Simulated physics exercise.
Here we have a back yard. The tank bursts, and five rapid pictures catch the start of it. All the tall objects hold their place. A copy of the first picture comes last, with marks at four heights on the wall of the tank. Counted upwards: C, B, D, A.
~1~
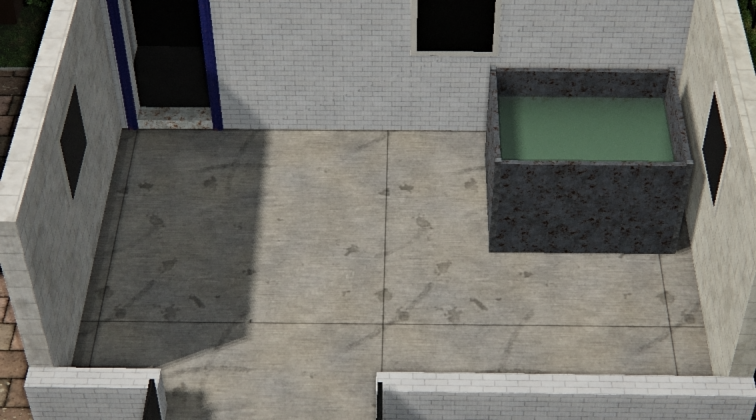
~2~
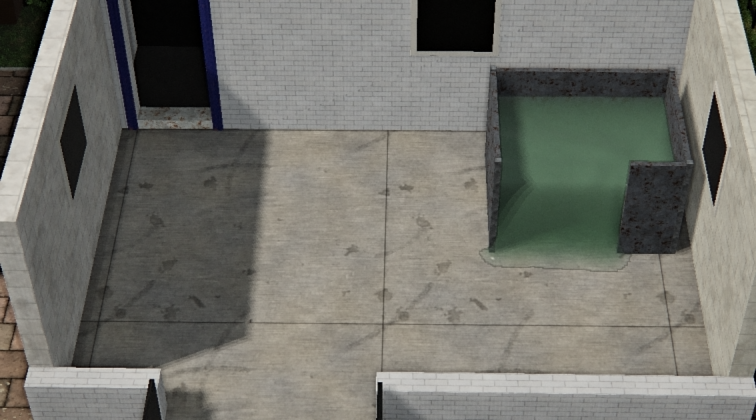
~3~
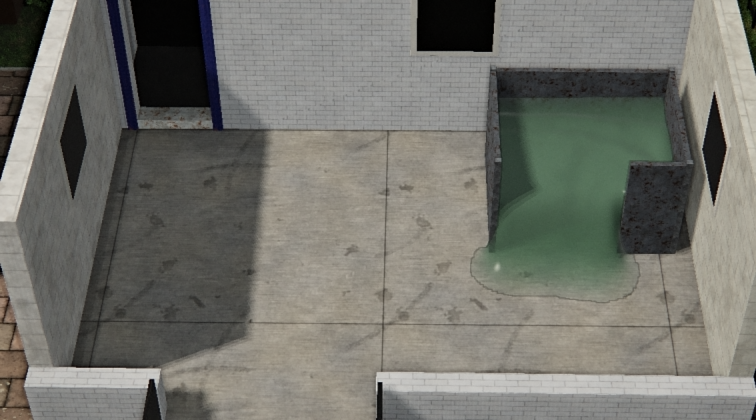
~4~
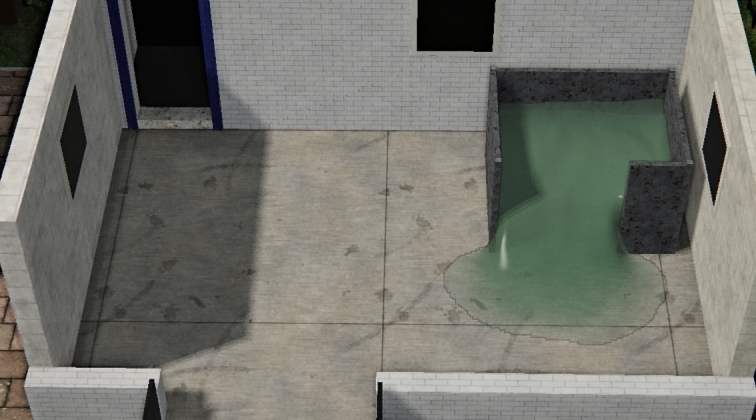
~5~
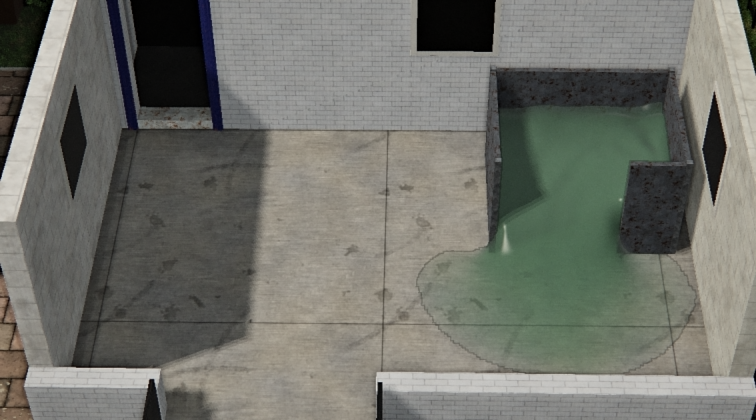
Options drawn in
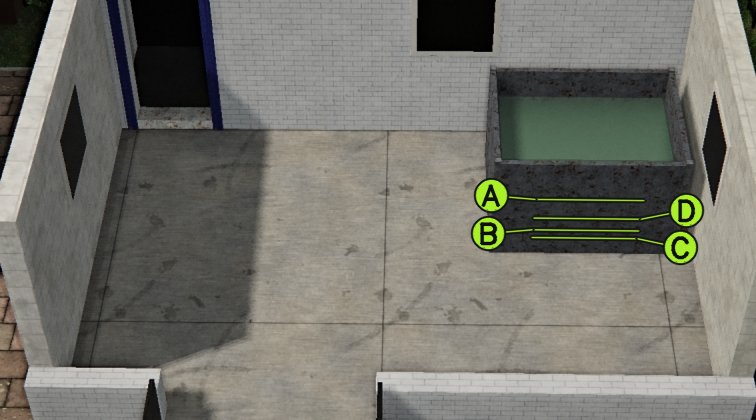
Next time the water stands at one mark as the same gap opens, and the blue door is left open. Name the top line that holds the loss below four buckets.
That is line A.
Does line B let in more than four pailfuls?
No, not at all.
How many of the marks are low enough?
All of them.
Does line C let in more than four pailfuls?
No.
In lime, A at (589, 200); B at (585, 230); C at (584, 238); D at (587, 218); from the bottom up C, B, D, A.
With A, a splash gets over, under a bucket.
With B, nothing gets over.
With C, nothing gets over.
With D, nothing gets over.
